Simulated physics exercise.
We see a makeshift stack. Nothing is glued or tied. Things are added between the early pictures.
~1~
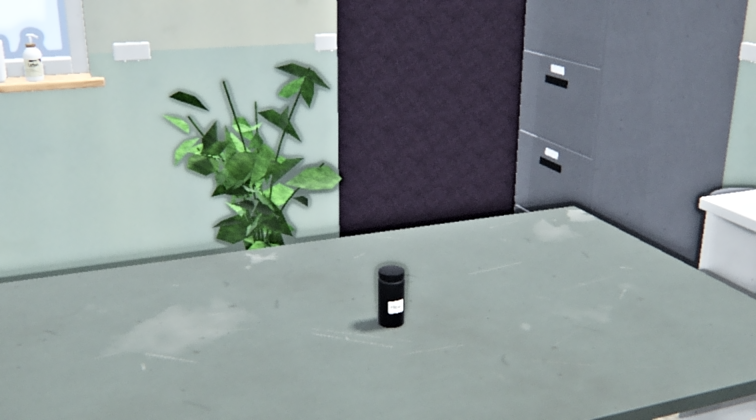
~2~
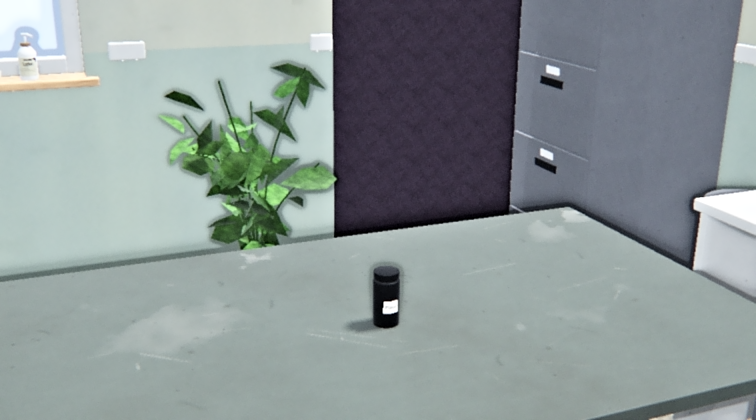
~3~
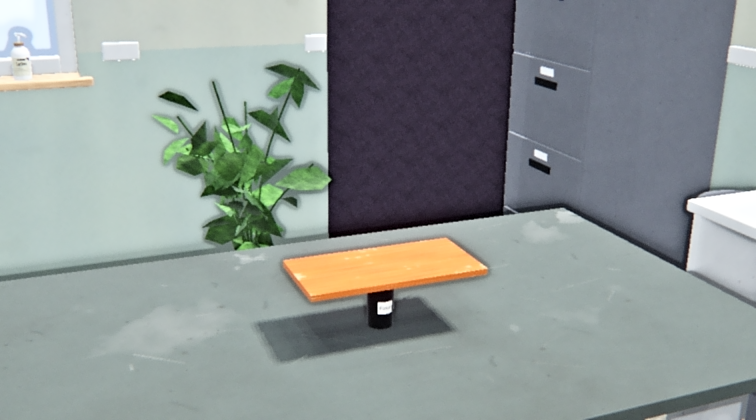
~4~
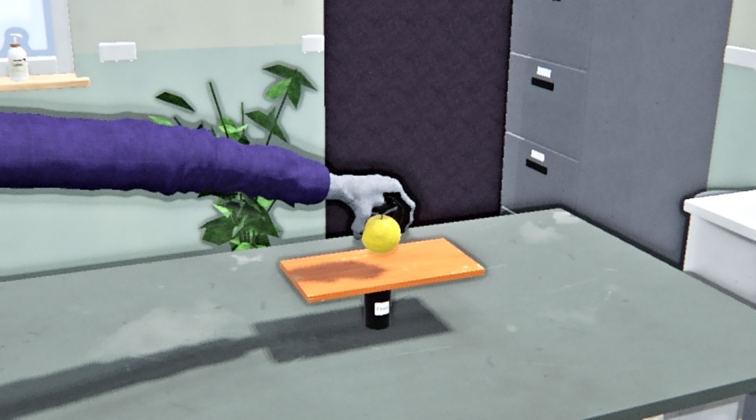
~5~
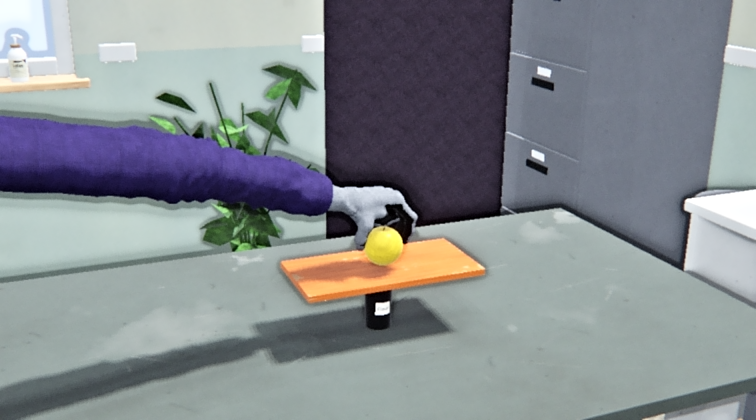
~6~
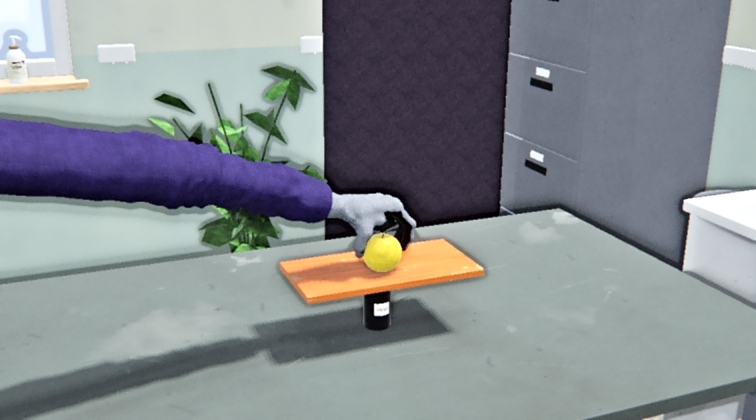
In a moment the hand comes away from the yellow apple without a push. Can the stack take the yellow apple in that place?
As it turns out, it keeps its balance.
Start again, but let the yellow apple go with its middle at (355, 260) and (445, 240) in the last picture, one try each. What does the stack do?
First try: It stays up; second try: It gives way.
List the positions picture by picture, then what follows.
The last thing is not in view yet, in the first picture.
The last thing is not in view yet, in the second picture.
The last thing is not in view yet; orange board (384, 267), in the third picture.
Coming down; yellow apple (381, 234); orange board (382, 268), in the fourth picture.
Coming down; yellow apple (383, 246); orange board (382, 268), in the fifth picture.
In place under the hand; yellow apple (382, 253); orange board (381, 269), in the sixth picture.
Then, 0.30 s later than the last frame, all is still.
Then, 0.70 s later than the last frame, yellow apple resting near (382, 253).
When it is over, all 3 as before. End places, in pixels of the last picture, yellow apple near (382, 253). The stack holds.
